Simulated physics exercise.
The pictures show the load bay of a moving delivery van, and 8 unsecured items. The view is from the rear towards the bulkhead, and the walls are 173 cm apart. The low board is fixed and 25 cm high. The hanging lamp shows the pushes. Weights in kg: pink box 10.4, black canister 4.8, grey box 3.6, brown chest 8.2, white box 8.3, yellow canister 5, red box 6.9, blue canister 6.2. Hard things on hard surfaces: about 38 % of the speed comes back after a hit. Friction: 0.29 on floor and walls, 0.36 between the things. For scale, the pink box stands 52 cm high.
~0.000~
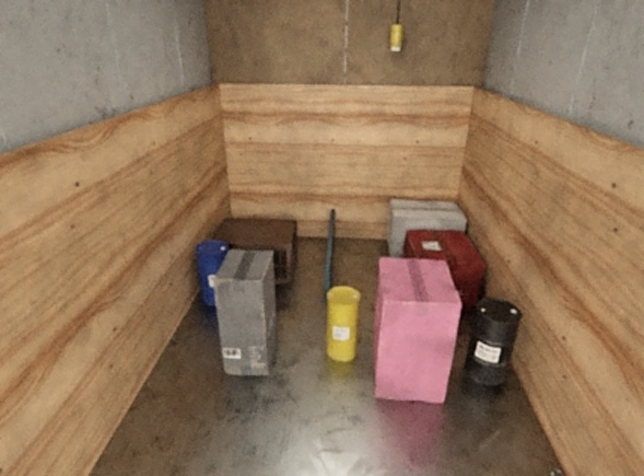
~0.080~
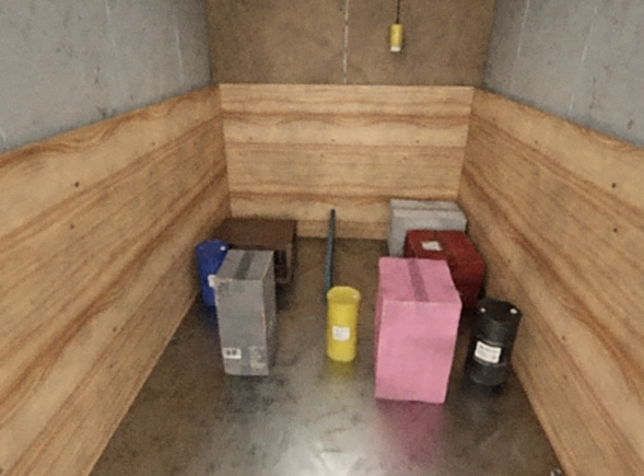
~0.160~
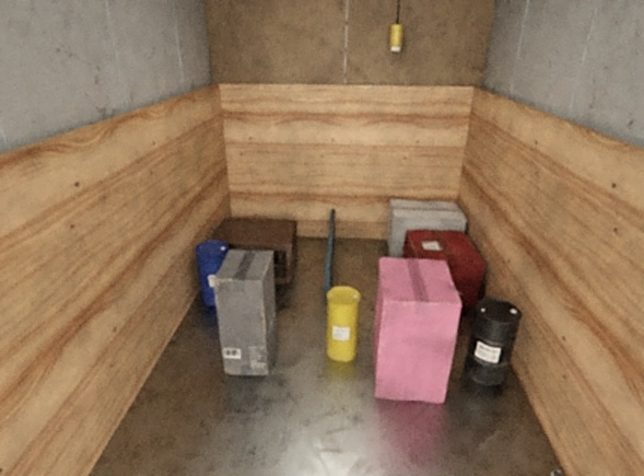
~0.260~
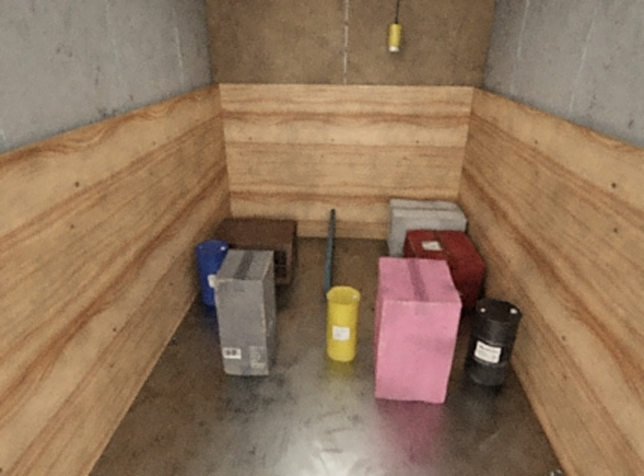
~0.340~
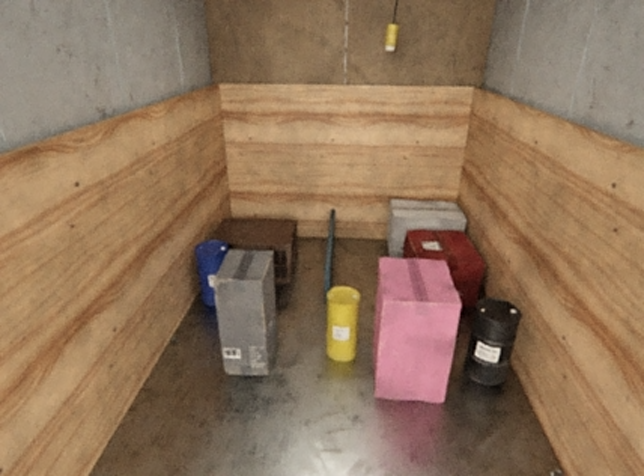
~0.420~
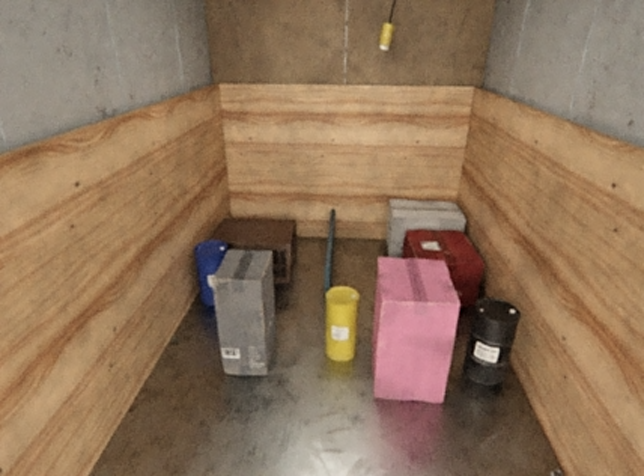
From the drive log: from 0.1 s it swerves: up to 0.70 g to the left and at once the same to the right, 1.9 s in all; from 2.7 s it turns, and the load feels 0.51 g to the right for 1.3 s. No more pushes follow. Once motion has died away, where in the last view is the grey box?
Resting place of the grey box: (376, 326).
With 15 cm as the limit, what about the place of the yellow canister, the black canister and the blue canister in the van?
The yellow canister gets shifted; the black canister stays put; the blue canister gets shifted.
By 1.02 s, load feels 0.04 g left; grey box 31 cm from its spot near (184, 310); pink box 49 cm from its spot; black canister 49 cm from its spot.
By 1.82 s, load feels 0.27 g right; blue canister 30 cm from its spot; pink box 28 cm from its spot; black canister 28 cm from its spot.
When it is over (4.5 s), not toppled but over 15 cm from the start, pink box, grey box, brown chest, yellow canister and blue canister; the other 3 within 15 cm of the start. End places, in pixels of the last picture, grey box near (376, 326).
